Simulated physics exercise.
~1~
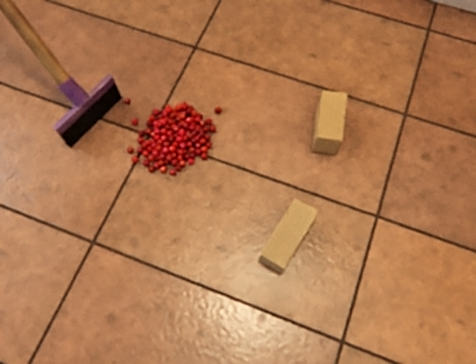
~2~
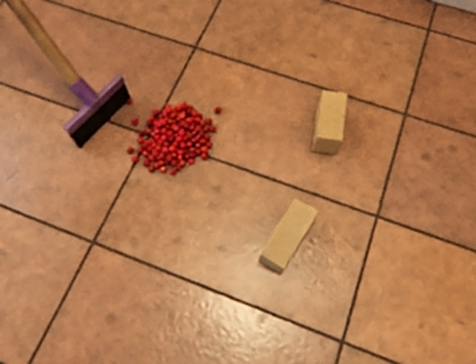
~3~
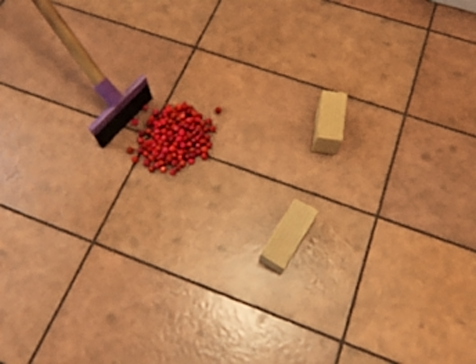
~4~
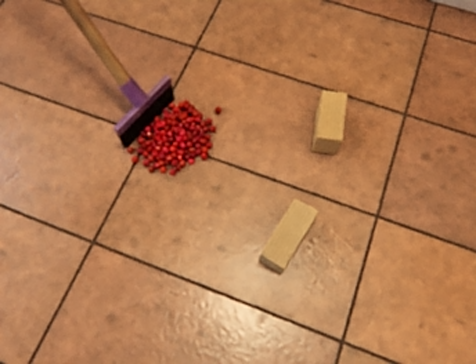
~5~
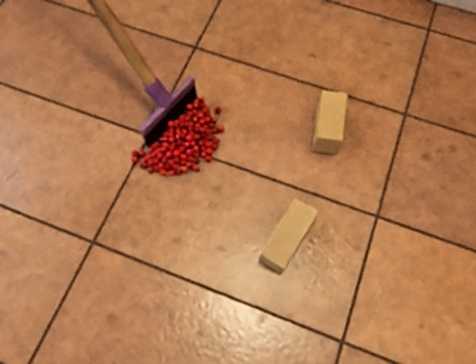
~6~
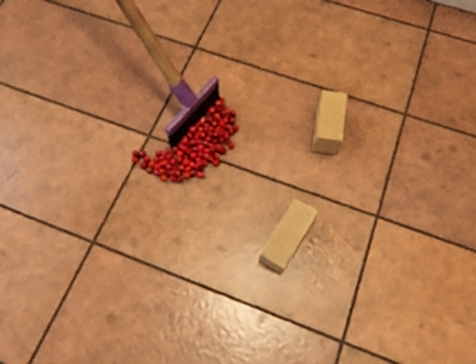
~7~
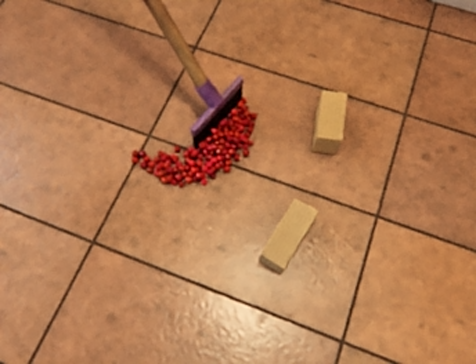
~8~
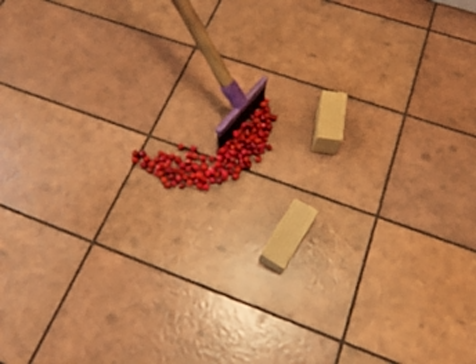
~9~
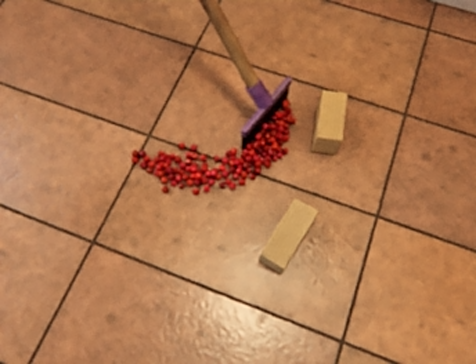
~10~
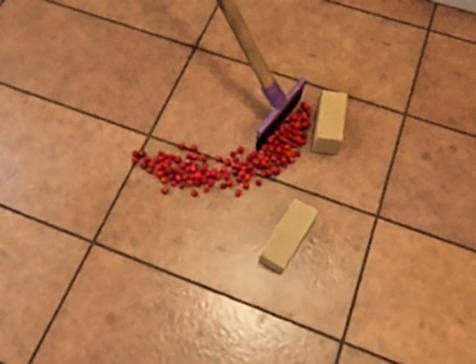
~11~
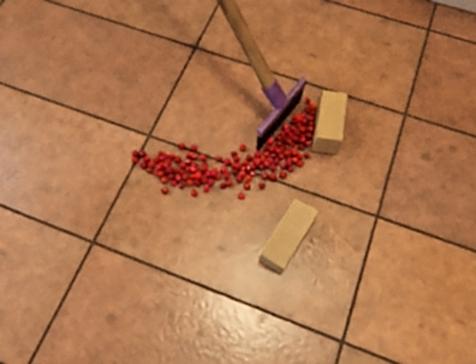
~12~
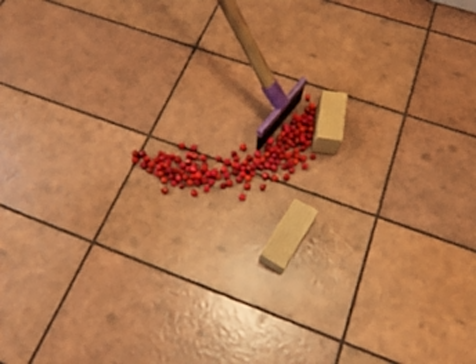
The clip shows a purple squeegee with a wooden handle moving right across a tiled floor into a pile of small red berries, spreading them into a curved trail. It stops near the upper of two tan blocks, with the berries still lying short of the gap.
